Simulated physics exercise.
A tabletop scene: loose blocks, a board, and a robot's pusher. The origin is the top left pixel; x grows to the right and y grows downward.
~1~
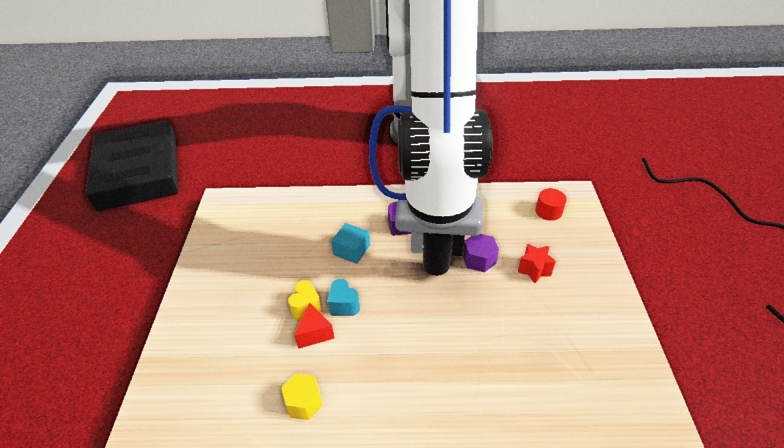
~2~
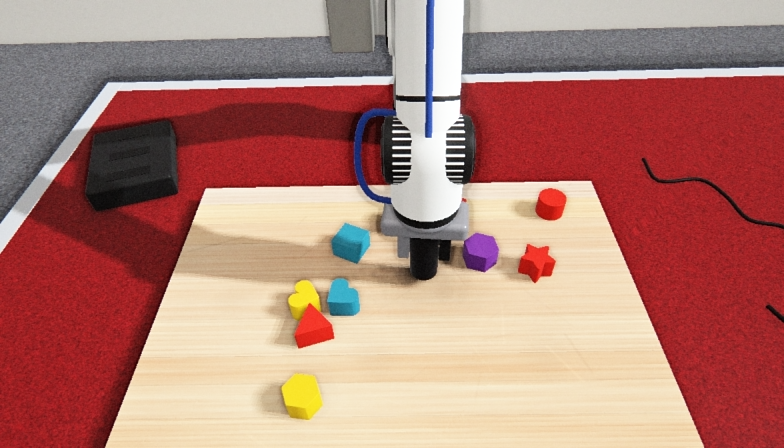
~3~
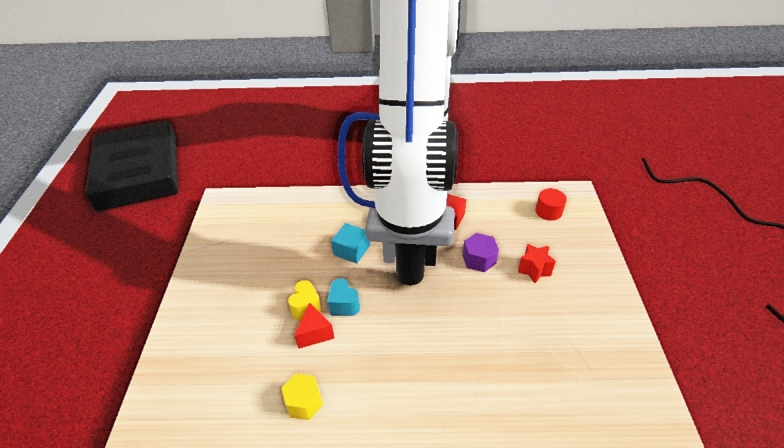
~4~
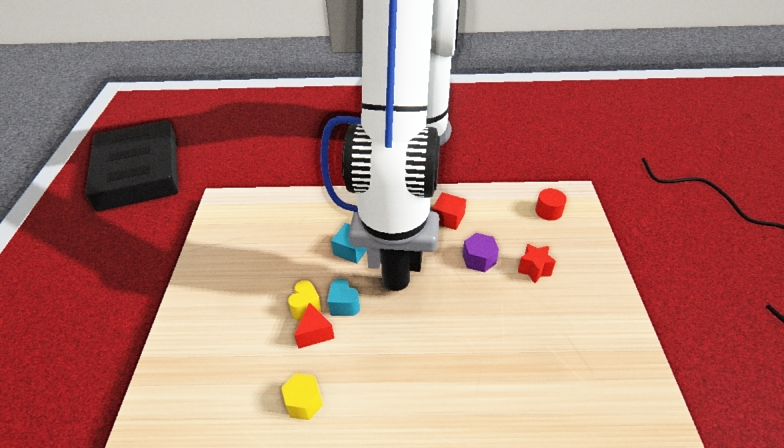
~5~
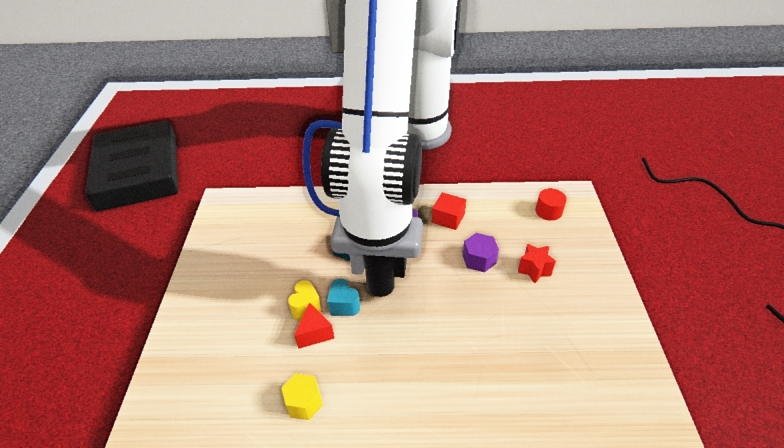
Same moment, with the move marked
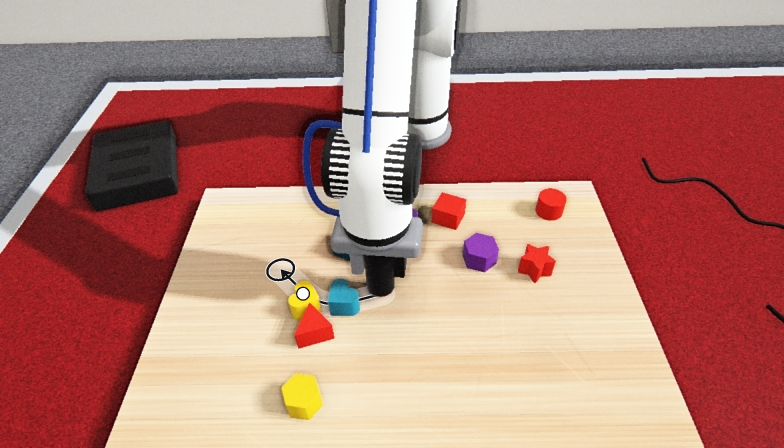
A white robot arm with a dark pusher tip stands over a pale wooden tabletop on red carpet, seen from a fixed, raised front view. Yellow, turquoise and red blocks lie to the left, with purple and red ones to the right. The arm glides a short way left and slightly nearer, uncovering a red block behind it and covering a turquoise one, while the blocks stay still.
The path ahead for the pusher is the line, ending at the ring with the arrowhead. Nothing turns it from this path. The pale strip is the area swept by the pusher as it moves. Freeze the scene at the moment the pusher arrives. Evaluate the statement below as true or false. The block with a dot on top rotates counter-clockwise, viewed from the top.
Answer: False.
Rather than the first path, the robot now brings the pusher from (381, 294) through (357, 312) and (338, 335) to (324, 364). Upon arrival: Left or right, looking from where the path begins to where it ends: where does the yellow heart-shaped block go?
The yellow heart-shaped block is shifted sideways to the right, facing along the path from start to end.
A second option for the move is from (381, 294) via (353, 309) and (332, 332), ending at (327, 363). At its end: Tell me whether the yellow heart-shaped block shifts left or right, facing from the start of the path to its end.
It will end up to the right.
The drawn path runs from (381, 294) over (340, 304) and (304, 292) to (281, 270); the dot is on the yellow heart-shaped block.
The first path, step by step. One third of the way, pusher (339, 297); yellow heart-shaped block (290, 293), turned 40° clockwise; red three-sided block (307, 322), turned 30° anticlockwise; turquoise heart-shaped block (312, 299).
Two thirds of the way, pusher (303, 285); yellow heart-shaped block (263, 293), turned 45° clockwise; red three-sided block (306, 323), turned 40° anticlockwise; turquoise heart-shaped block (288, 299), turned 15° anticlockwise.
At the end, pusher (279, 262); yellow heart-shaped block (263, 293), turned 45° clockwise; red three-sided block (306, 323), turned 40° anticlockwise; turquoise heart-shaped block (288, 299), turned 15° anticlockwise; turquoise square not moved.
